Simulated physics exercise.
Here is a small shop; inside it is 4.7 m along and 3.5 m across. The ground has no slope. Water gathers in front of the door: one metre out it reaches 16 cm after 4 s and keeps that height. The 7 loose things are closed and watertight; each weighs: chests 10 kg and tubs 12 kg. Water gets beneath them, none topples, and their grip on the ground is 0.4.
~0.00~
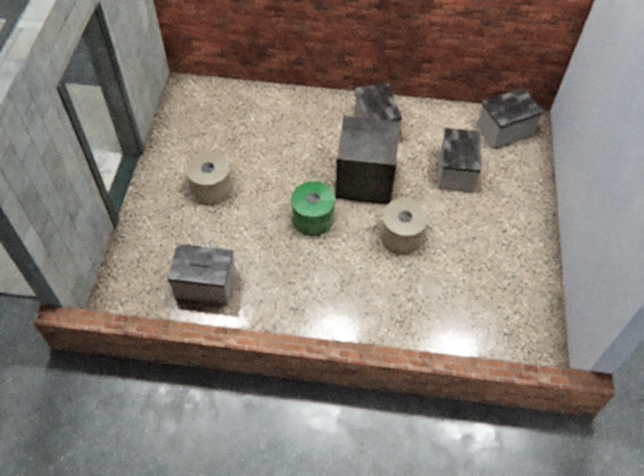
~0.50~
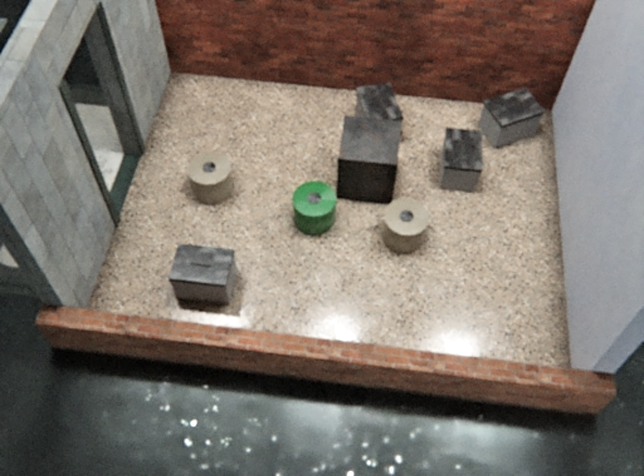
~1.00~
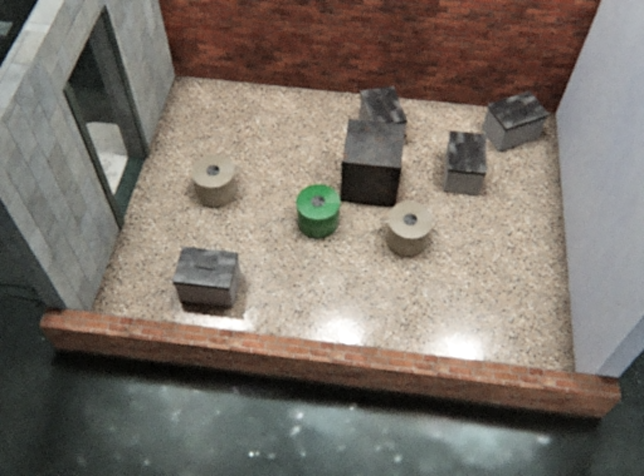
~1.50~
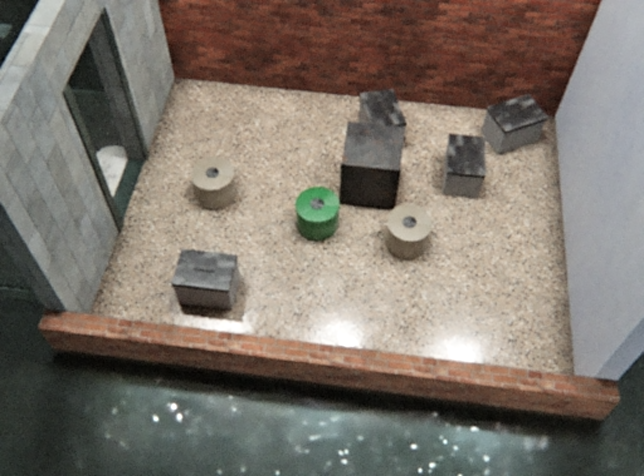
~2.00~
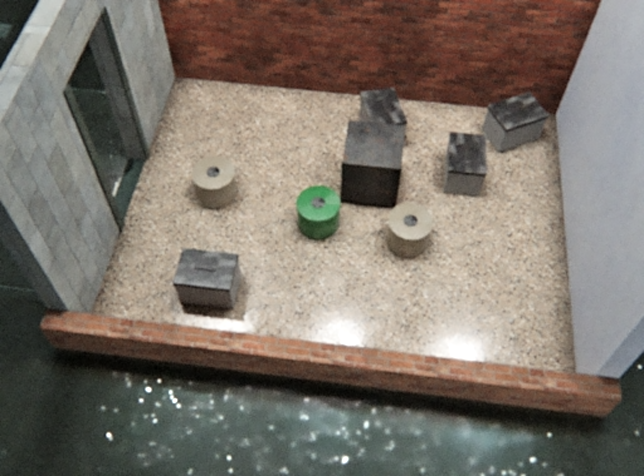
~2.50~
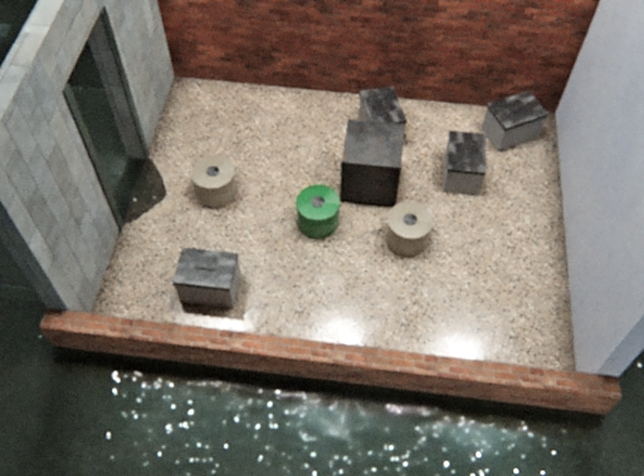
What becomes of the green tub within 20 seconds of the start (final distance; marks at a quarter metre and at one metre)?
The green tub gets carried off.
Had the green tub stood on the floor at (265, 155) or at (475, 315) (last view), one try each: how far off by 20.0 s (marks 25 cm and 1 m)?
In turn: It ends far away; it ends far away.
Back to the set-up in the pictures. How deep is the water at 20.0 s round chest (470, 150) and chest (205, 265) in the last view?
Roughly 10 and 7 cm.
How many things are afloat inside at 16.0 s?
At that moment 6.
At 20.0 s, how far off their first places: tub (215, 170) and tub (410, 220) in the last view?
In that order: 120 cm, 140 cm.
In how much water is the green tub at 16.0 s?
Roughly 9 cm.
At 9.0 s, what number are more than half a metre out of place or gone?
By then 2.
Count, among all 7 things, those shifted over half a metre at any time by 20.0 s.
I count 7.
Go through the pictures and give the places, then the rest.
The first frame shows the green tub at (313, 199), on the bottom; water covers 0.0 m2; 0 of 7 have shifted.
The second frame shows the green tub at (314, 198) rests on the ground; water covers 0.0 m2; 0 of 7 have shifted.
The third frame shows the green tub at (318, 202), on the bottom; water covers 0.0 m2; 0 of 7 have shifted.
The fourth frame shows the green tub at (317, 204) rests on the ground; 0.0 m2 under water; 0 of 7 have shifted.
The fifth frame shows the green tub at (318, 203) rests on the ground; water covers 0.0 m2; 0 of 7 have shifted.
The sixth frame shows the green tub at (318, 202), on the bottom; water covers 0.2 m2; 0 of 7 have shifted.
After 4.0 s the green tub is near (318, 202), 0.0 m from its start, aground; 0 afloat.
After 9.0 s the green tub is near (318, 202), 0.0 m from its start, aground; 0 afloat.
After 16.0 s the green tub is near (340, 259), 0.7 m from its start, afloat; 6 afloat.
After 20.0 s the green tub is near (197, 297), 1.6 m from its start, aground; 5 afloat.
